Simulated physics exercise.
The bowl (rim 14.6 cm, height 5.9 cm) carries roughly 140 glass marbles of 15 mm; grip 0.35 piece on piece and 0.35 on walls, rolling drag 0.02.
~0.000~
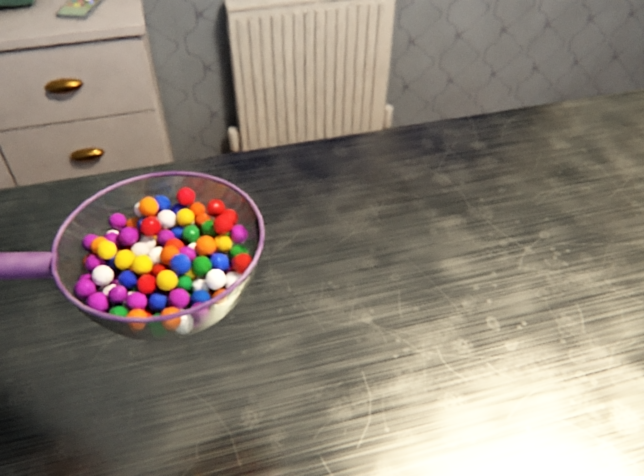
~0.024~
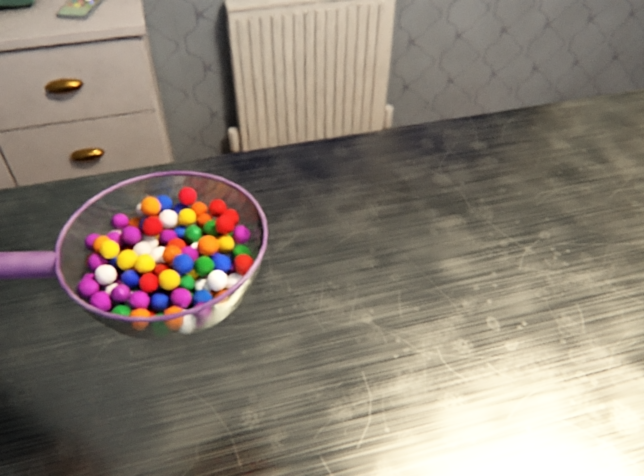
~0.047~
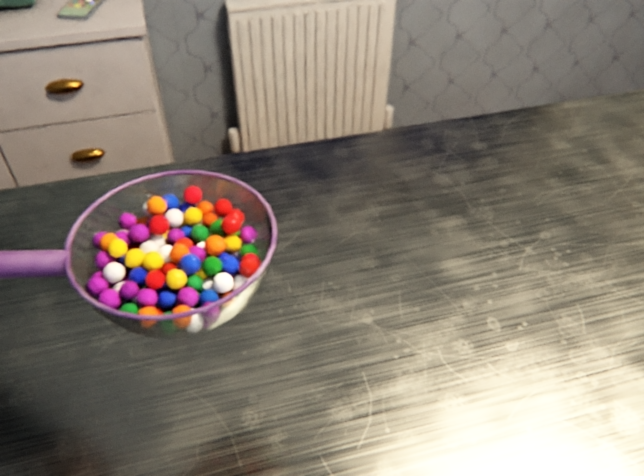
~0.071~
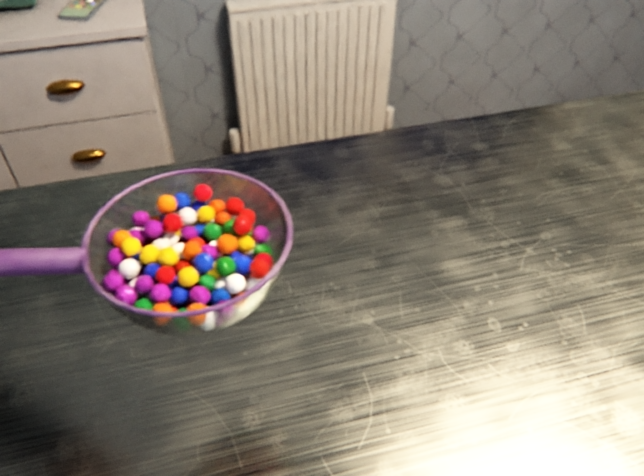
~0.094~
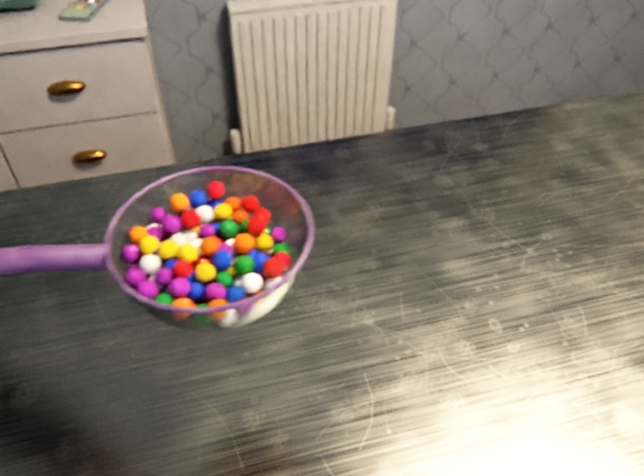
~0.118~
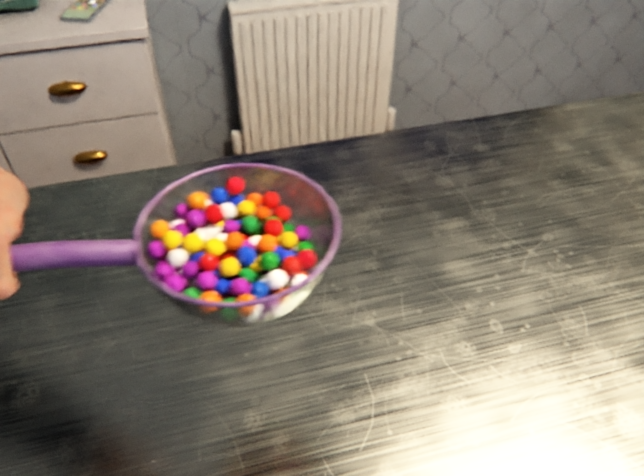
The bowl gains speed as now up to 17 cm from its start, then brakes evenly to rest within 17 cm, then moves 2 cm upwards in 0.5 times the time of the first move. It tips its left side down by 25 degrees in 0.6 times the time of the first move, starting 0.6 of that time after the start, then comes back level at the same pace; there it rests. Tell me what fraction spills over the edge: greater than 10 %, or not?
Not greater.
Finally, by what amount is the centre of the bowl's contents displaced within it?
About 0.5 cm.
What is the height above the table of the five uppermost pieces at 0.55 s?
I'd put them close to 24 centimetres up.
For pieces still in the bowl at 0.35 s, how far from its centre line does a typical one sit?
Roughly 4.0 centimetres.
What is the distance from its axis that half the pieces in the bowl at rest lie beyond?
It comes out near 4.0 cm from the centre line.
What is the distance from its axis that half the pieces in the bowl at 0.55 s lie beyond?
Median radius: Approx. 4.0 cm.
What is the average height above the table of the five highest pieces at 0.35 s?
Height: Roughly 24 centimetres.
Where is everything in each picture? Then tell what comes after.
The first picture shows bowl at (182, 321); tilt 0 degrees; moved 0.0 cm; leading edge at (260, 220); top of the load at (142, 210).
The second picture shows bowl at (185, 321); tilt 0 degrees; moved 0.2 cm; leading edge at (263, 220); top of the load at (145, 210).
The third picture shows bowl at (193, 320); tilt 0 degrees; moved 0.9 cm; leading edge at (272, 218); top of the load at (151, 209).
The fourth picture shows bowl at (207, 318); tilt 0 degrees; moved 2.0 cm; leading edge at (287, 216); top of the load at (216, 208).
The fifth picture shows bowl at (225, 315); tilt 0 degrees; moved 3.5 cm; leading edge at (307, 214); top of the load at (232, 205).
The sixth picture shows bowl at (249, 310); tilt 0 degrees; moved 5.5 cm; leading edge at (333, 210); top of the load at (198, 202). Its speed is now 0.94 m/s.
Then, at 0.35 s, tilt 7 degrees; bowl 100 %; middle of all pieces near (558, 194).
Then, at 0.55 s, tilt 23 degrees; bowl 100 %; middle of all pieces near (555, 186).
After 0.73 s, tilt 0 degrees; bowl 100 %; middle of all pieces near (560, 177).
After 0.90 s, tilt 0 degrees; bowl 100 %; middle of all pieces near (561, 177).
At rest (1.3 s), bowl 100 %.
